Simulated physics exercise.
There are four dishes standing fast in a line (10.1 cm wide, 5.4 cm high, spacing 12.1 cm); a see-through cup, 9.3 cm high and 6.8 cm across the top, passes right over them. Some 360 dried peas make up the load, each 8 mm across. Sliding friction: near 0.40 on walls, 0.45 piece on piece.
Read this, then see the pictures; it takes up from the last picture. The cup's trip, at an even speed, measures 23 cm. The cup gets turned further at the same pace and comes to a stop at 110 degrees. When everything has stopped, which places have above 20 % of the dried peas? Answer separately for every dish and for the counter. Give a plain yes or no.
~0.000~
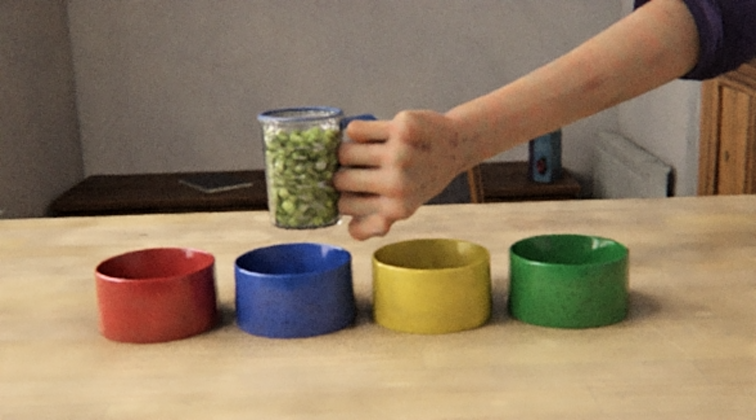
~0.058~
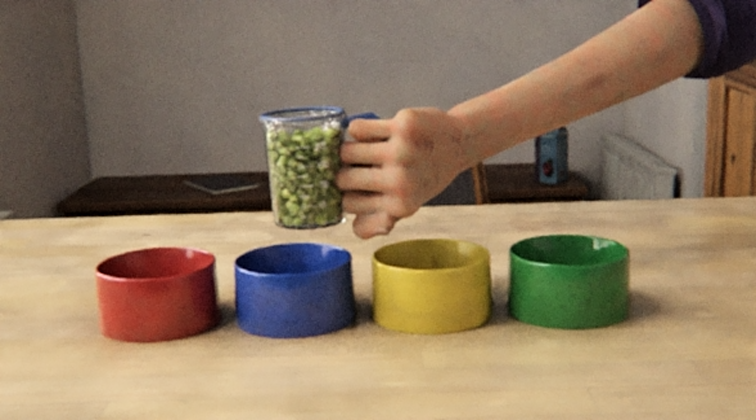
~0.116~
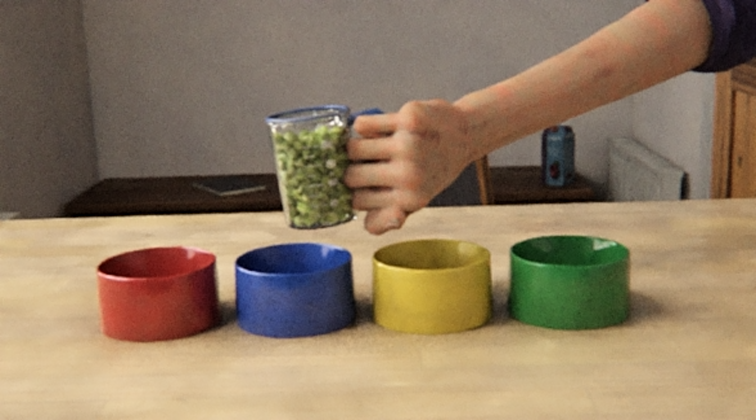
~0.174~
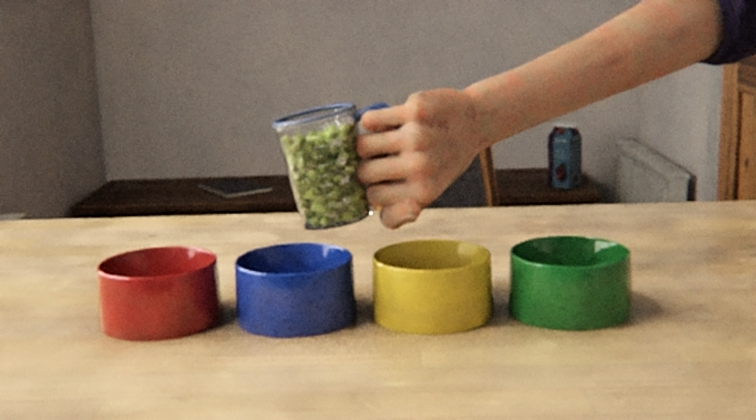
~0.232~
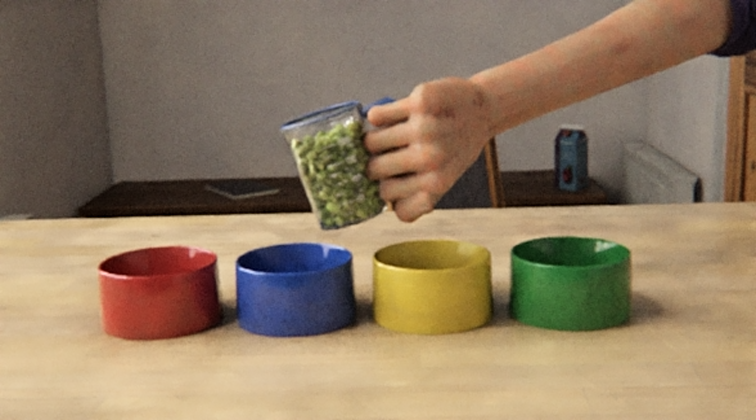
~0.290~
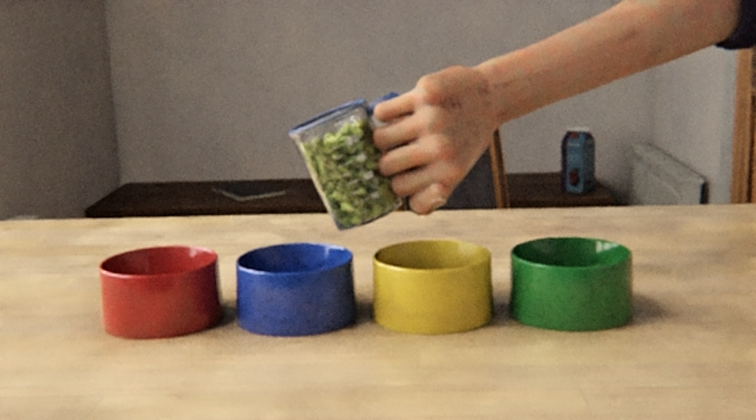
Red - no, blue - no, green - no, yellow - yes, counter - yes.
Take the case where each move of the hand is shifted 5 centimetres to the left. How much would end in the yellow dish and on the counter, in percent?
I'd expect yellow at 100 and the counter at 0.
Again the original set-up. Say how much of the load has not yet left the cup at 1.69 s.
Roughly 20 per cent.
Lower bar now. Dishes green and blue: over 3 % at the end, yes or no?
For green, it does; for blue, it does not.
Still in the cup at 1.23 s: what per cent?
Around 80 per cent of the load.
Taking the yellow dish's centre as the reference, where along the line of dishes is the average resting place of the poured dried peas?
About 4 cm to its right-hand side.
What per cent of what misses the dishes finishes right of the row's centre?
Roughly 100 per cent of them.
After 0.85 s, tilt 71 degrees; cup holds 100 %.
After 1.23 s, tilt 106 degrees; cup holds 80 %, yellow 20 %.
After 1.69 s, tilt 110 degrees; cup holds 20 %, green 10 %, yellow 40 %.
At rest (2.7 s), red 0 %, blue 0 %, green 10 %, yellow 40 %, counter 45 %.
